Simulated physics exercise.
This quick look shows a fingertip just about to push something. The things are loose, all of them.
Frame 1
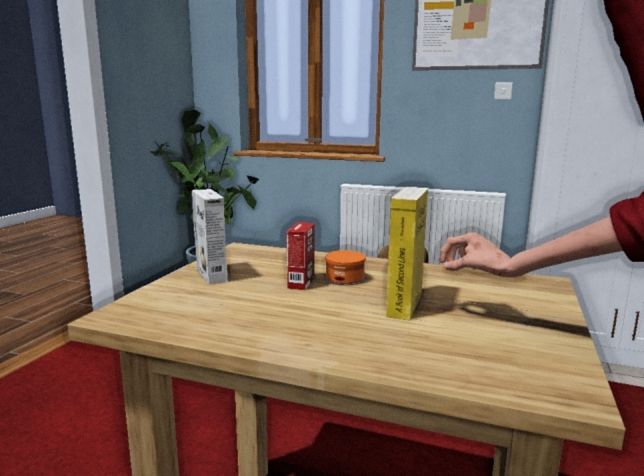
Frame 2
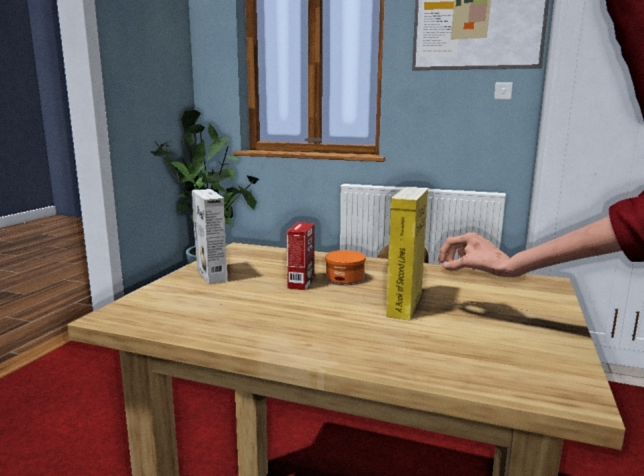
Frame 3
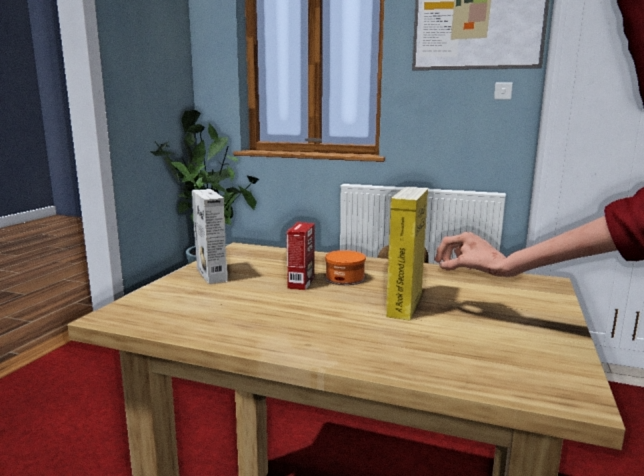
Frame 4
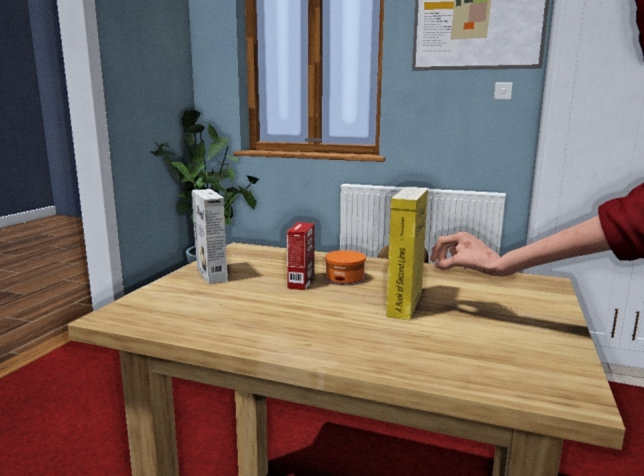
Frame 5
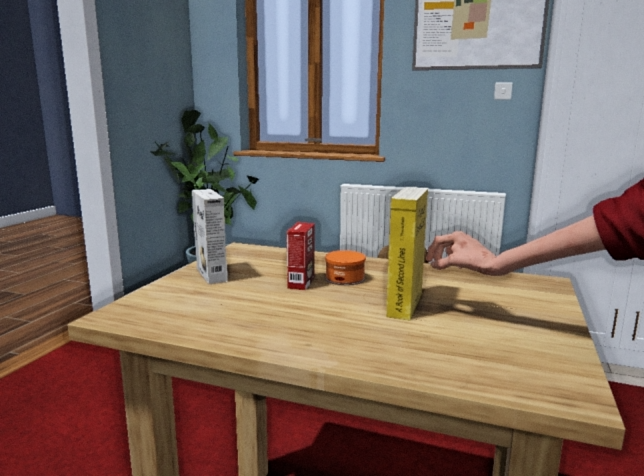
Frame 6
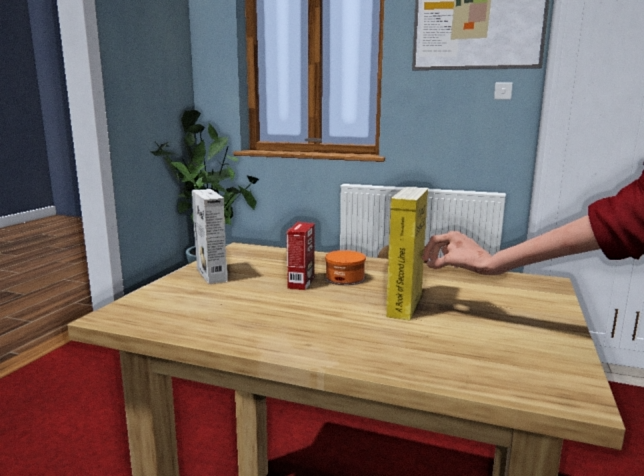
A hand and forearm in a red sleeve reach in from the right over a light wooden table, seen from slightly above in a blue-walled room with a window, radiator and red carpet. On the table, from left to right, stand a white box, a red box, a low orange container and a yellow book. The hand edges slightly left towards the book, while the objects and camera stay still.
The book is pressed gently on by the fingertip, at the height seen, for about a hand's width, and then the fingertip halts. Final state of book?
It will no longer be on its base.
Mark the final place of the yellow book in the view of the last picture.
Close to (334, 289) in the last picture.
Then, 0.70 s later than the last frame, yellow book tilted by 32° near (373, 250).
Then, 0.90 s later than the last frame, yellow book on its side near (338, 282).
Then, 1.00 s later than the last frame, yellow book on its side near (334, 289).
Then, 1.10 s later than the last frame, yellow book resting near (334, 289).
When it is over, lying over on the table, yellow book. End places, in pixels of the last picture, yellow book near (334, 289).
